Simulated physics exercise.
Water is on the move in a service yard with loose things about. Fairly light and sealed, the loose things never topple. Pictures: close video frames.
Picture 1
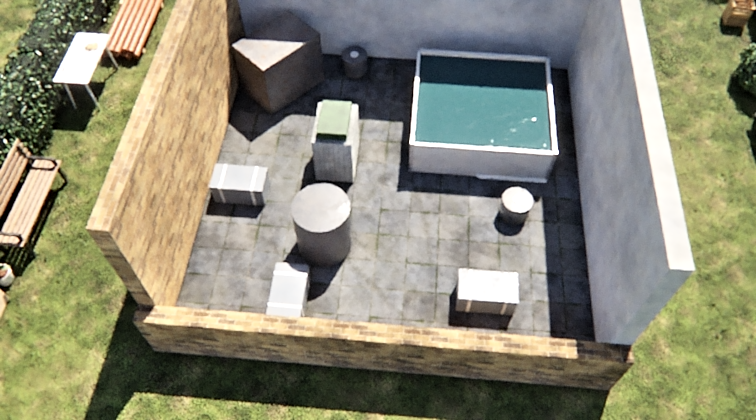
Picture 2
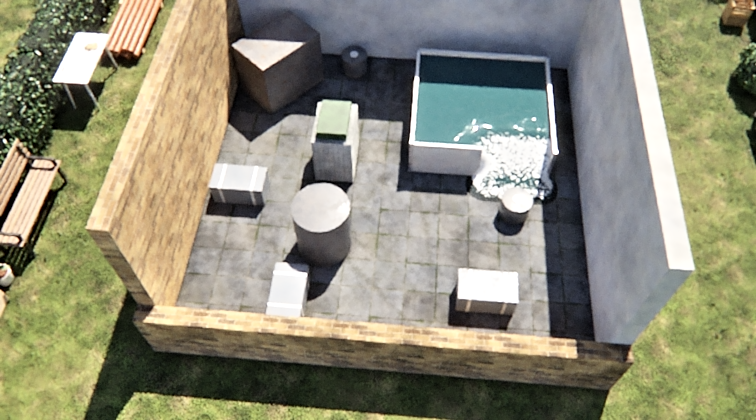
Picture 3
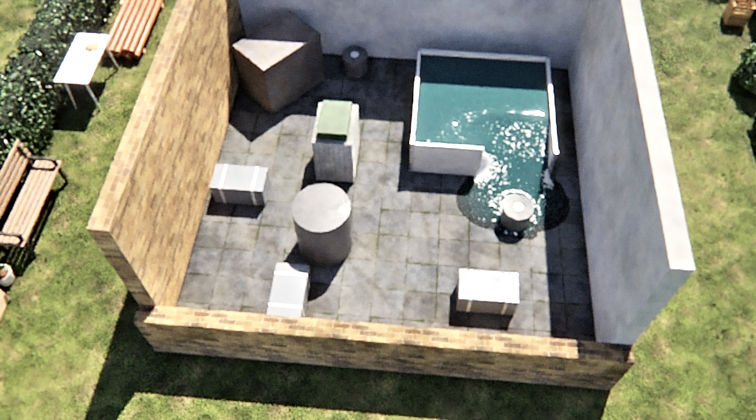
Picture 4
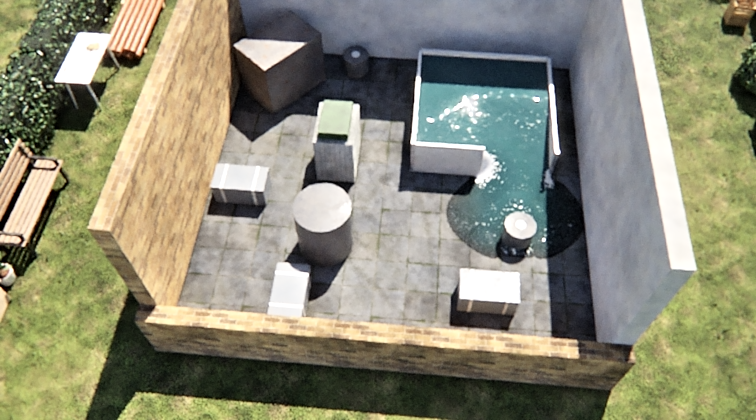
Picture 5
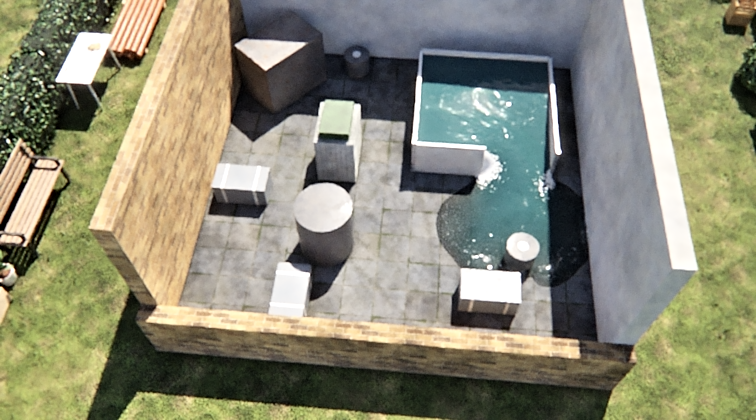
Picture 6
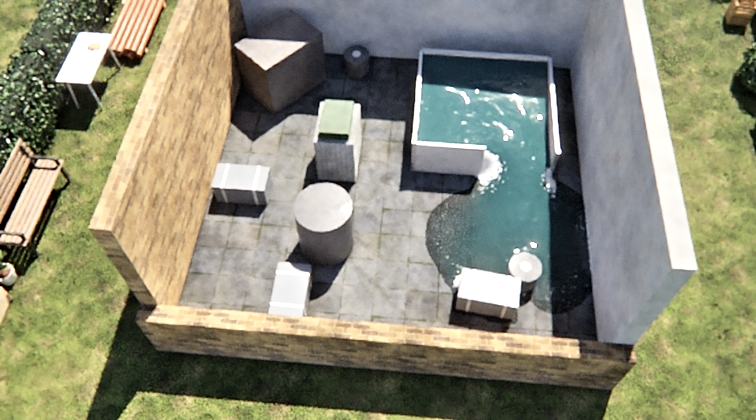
Water bursting from a walled pool's front right corner, spreading over paving and pushing a small round tub towards the viewer.
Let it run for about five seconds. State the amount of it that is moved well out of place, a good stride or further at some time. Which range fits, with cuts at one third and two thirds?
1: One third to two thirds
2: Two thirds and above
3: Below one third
Two thirds and above (2).
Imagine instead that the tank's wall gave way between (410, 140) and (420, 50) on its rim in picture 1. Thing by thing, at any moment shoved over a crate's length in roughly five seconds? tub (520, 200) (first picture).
As for this one, it came up short.
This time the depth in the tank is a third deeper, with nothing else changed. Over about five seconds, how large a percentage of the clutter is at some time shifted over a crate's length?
Around 80 in a hundred.
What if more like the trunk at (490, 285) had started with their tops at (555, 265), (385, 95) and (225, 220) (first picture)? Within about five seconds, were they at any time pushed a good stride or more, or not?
First driven off; second falls short; third driven off.
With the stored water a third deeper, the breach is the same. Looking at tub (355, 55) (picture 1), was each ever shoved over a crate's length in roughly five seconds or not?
That one, I'd say: Came up short.
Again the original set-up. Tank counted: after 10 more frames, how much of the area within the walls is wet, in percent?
Something close to 40 per cent.
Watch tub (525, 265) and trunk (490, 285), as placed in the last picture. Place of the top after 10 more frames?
They end up at about pixels (528, 307) and (455, 314).
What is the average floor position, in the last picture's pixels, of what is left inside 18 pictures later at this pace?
(312, 220).
A moment on, 2 of 5 are well off their spots; 0 afloat.
Next, 2 of 5 are well off their spots; 2 afloat.
Later, 3 of 5 are well off their spots; 3 afloat.
In the end, 4 of 5 are well off their spots, and 4 have been at some point; 3 afloat.
